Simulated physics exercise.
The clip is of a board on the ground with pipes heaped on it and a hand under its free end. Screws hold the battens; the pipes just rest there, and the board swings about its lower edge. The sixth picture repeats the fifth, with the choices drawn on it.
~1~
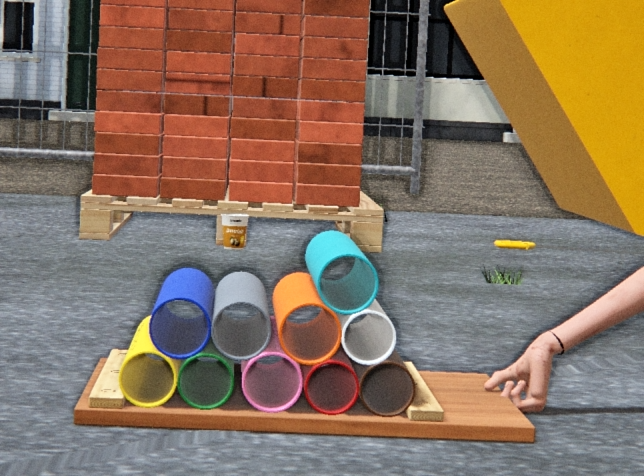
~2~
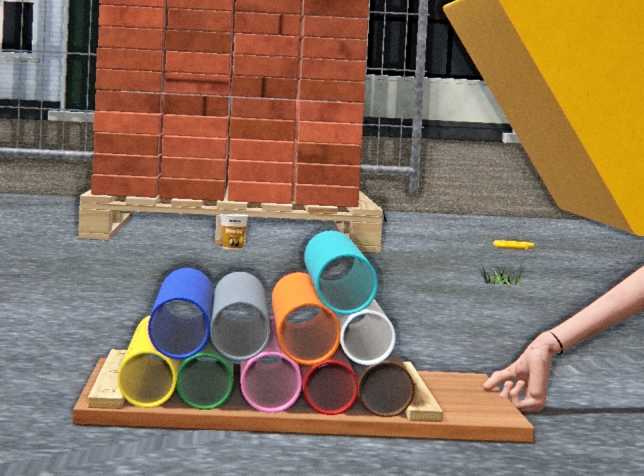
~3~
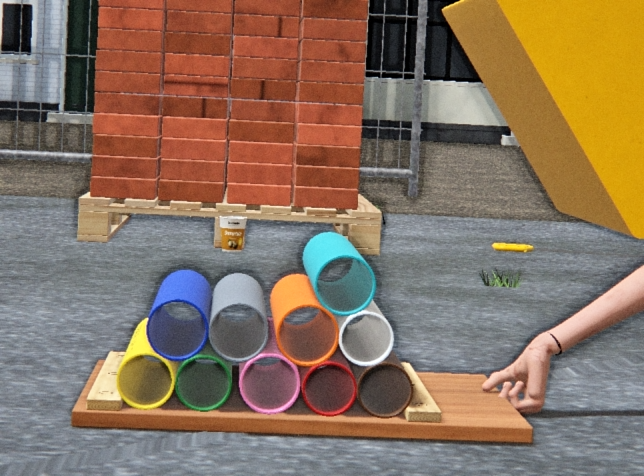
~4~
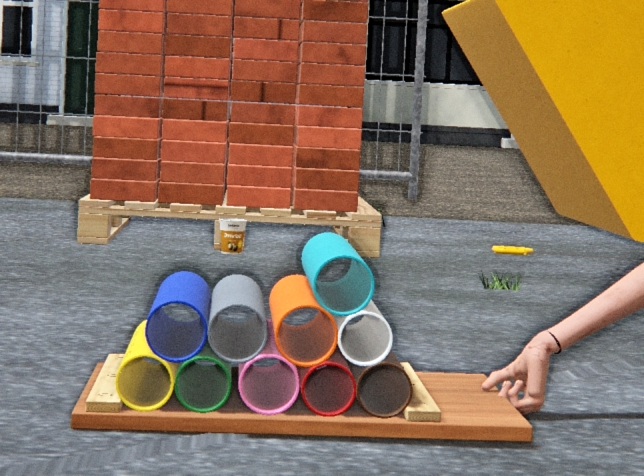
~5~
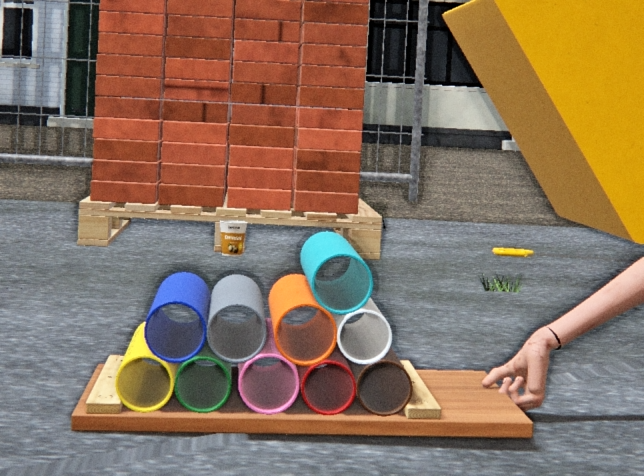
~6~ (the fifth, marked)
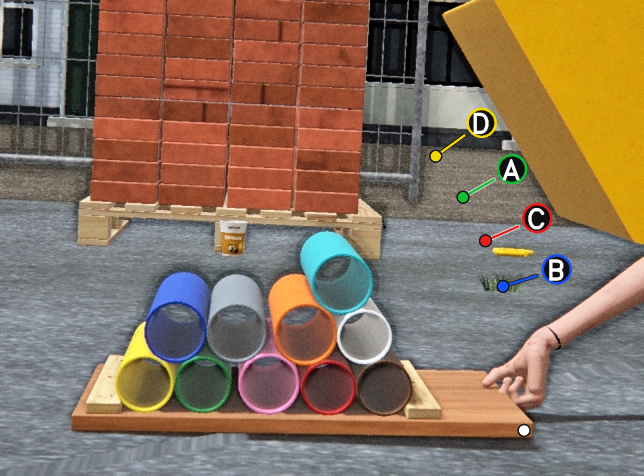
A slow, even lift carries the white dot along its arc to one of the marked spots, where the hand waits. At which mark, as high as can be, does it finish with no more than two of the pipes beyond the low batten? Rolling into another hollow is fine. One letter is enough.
The highest mark that will do is B.
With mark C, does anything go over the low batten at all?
At C: Yes.
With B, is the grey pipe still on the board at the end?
Yes.
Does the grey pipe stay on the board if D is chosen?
No, with D.
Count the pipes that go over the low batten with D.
The count is ten.
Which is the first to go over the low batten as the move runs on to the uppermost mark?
First is the blue one.
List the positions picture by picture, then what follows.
Pink pipe (272, 383); red pipe (332, 388); brown pipe (387, 389), in the first frame.
Brown pipe (386, 390); blue pipe (179, 328), in the second frame.
Board (298, 393); brown pipe (385, 391); white pipe (366, 339), in the third frame.
Board (298, 394); yellow pipe (145, 383); pink pipe (269, 385); green pipe (203, 385), in the fourth frame.
Board (298, 393); yellow pipe (145, 383); green pipe (202, 385), in the fifth frame.
On the marked copy, A at (463, 197); B at (503, 287); C at (486, 241); D at (436, 156); the white dot at (524, 431).
Taking B. A third of the way, board at 14°.
Two thirds of the way, board at 20°.
When it is over, board at 20°, none over the low batten.
As for the rest, A ten over the low batten; C ten over the low batten; D ten over the low batten.
